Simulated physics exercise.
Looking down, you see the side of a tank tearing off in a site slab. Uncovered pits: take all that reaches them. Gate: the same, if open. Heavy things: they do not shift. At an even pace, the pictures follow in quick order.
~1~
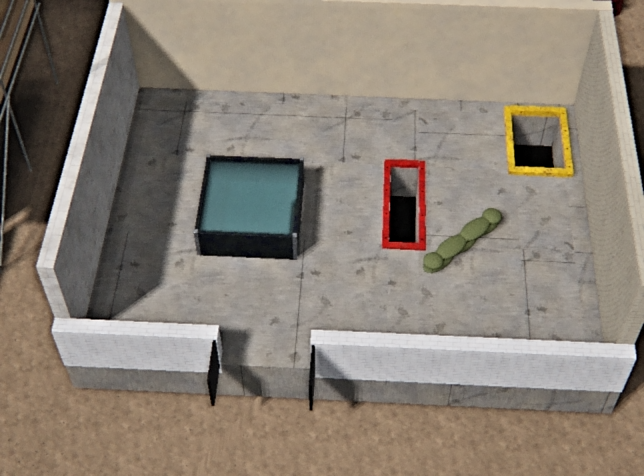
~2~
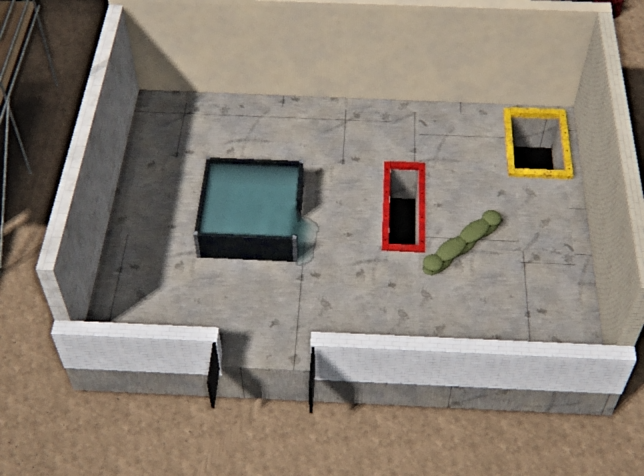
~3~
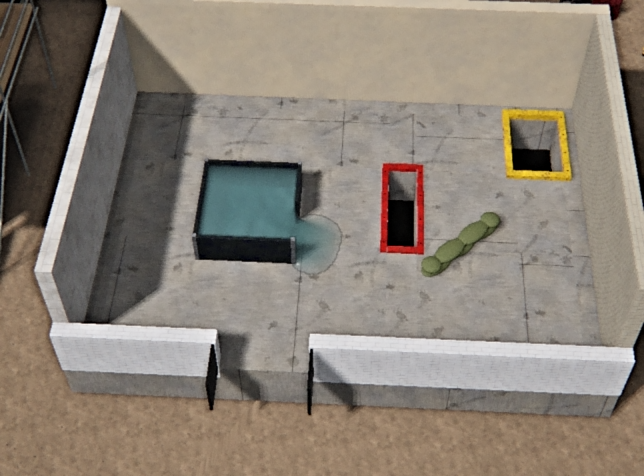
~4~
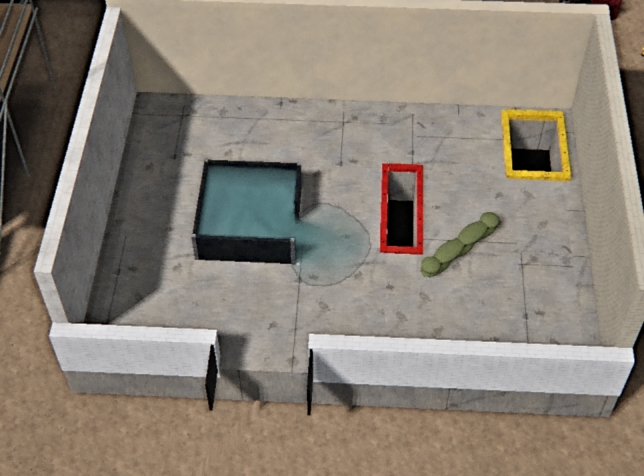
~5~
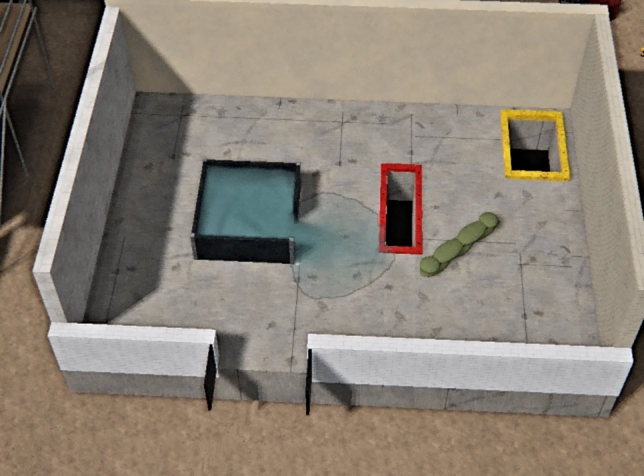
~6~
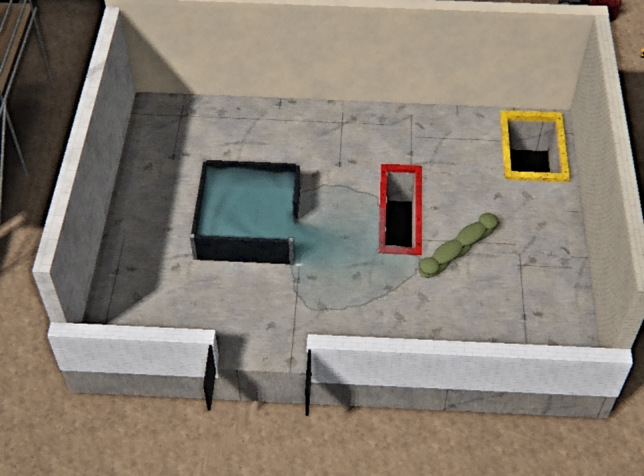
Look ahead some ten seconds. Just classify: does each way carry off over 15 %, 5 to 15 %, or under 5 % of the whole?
The gate carries off under 5 %; the yellow pit carries off under 5 %; the red pit carries off over 15 %.
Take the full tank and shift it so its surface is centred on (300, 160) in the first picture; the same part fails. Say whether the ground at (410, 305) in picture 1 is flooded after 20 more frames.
That spot would be swamped.
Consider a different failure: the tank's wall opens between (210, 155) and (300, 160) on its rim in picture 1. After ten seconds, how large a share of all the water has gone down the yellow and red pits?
I'd say the yellow pit gets around 4 percent and the red pit around 0 percent.
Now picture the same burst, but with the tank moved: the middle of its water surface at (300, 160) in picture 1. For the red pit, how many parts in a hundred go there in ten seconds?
Within ten seconds the red pit takes 65 percent of the total.
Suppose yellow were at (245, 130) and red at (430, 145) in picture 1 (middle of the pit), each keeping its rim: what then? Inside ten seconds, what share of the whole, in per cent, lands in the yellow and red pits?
Roughly, in per cent: Yellow 0, red 4.
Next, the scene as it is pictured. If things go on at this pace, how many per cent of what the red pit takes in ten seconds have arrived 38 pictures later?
Near 95 %, I'd say.
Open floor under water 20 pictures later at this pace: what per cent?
Roughly 30 per cent.
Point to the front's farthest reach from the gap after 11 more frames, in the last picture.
The flood front should get to about (562, 362).
A moment on, water covers 15 % of the floor; the gate 0 %, the yellow pit 0 %, the red pit 5 %.
Next, water covers 25 % of the floor; the gate 0 %, the yellow pit 0 %, the red pit 12 %.
Then, water covers 30 % of the floor; the gate 0 %, the yellow pit 0 %, the red pit 19 %.
Later, water covers 40 % of the floor; the gate 0 %, the yellow pit 0 %, the red pit 24 %.
In the end, water covers 50 % of the floor; the gate 0 %, the yellow pit 0 %, the red pit 25 %.
